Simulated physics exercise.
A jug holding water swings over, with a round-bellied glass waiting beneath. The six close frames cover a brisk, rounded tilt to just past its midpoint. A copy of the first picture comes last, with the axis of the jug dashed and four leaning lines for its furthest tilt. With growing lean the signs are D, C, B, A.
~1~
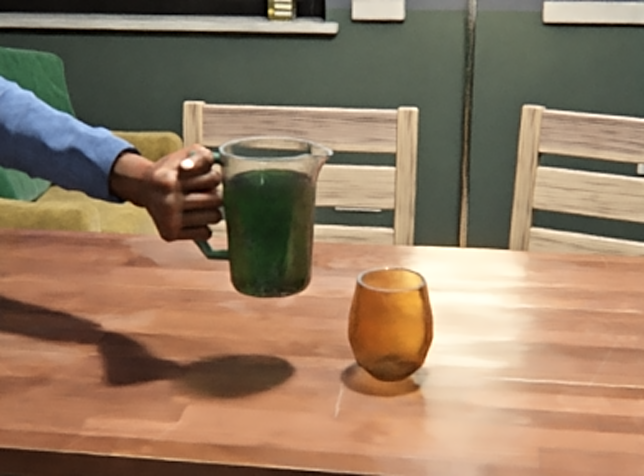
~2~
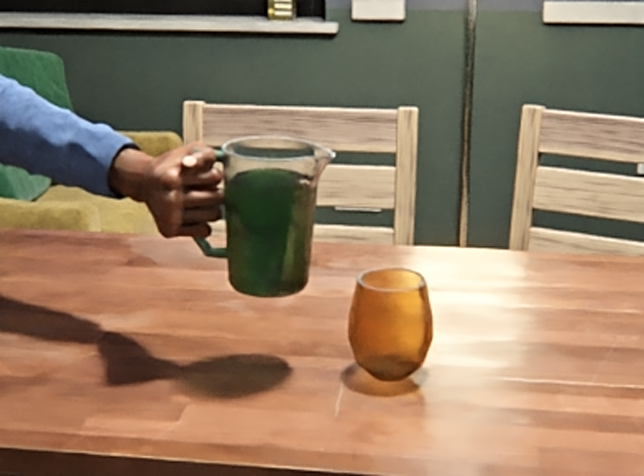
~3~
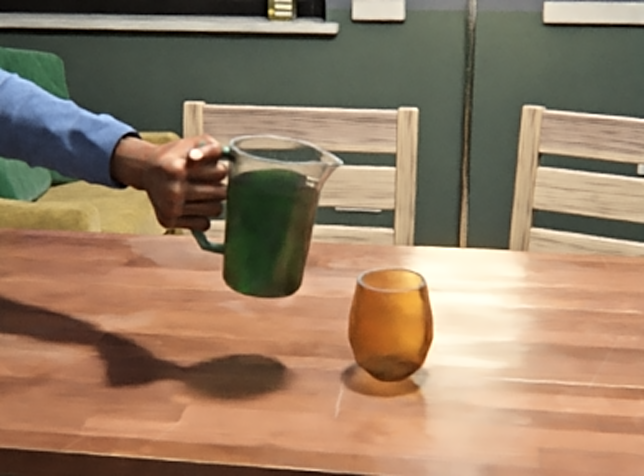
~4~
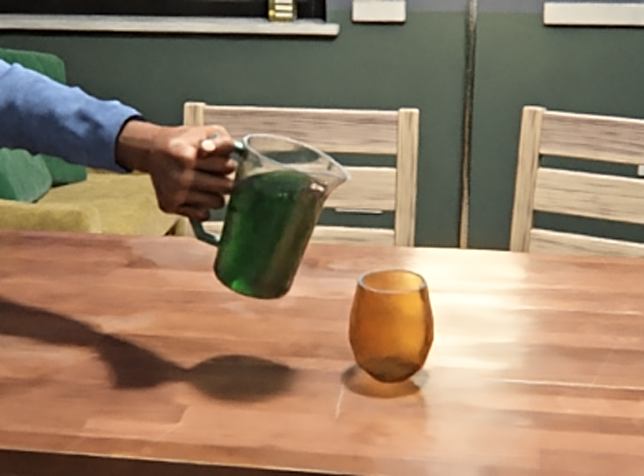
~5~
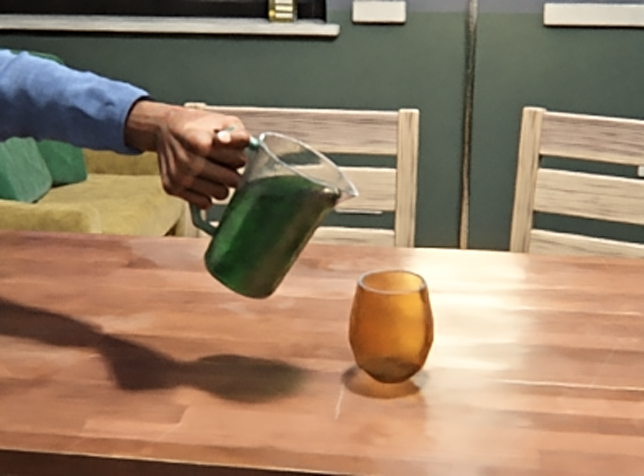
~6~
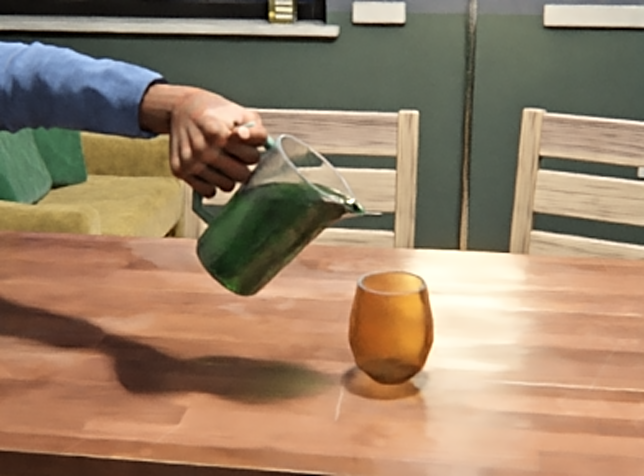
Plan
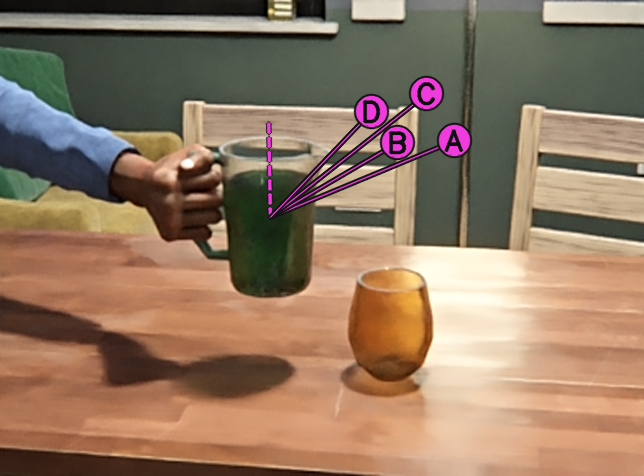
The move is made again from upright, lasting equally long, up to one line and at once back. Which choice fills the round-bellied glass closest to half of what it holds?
The best line is A.
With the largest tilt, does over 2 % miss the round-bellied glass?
No.
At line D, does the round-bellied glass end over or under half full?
Under half.
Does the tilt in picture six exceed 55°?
No.
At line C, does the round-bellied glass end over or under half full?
Under.
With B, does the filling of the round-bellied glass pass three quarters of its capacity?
No, less.
On the marked copy, A at (439, 147); B at (382, 151); C at (413, 104); D at (360, 123).
Choosing A, the round-bellied glass ends with about 49 % of what it can hold.
Choosing B, the round-bellied glass ends with about 33 % of what it can hold.
Choosing C, the round-bellied glass ends with about 20 % of what it can hold.
Choosing D, the round-bellied glass ends with about 11 % of what it can hold.
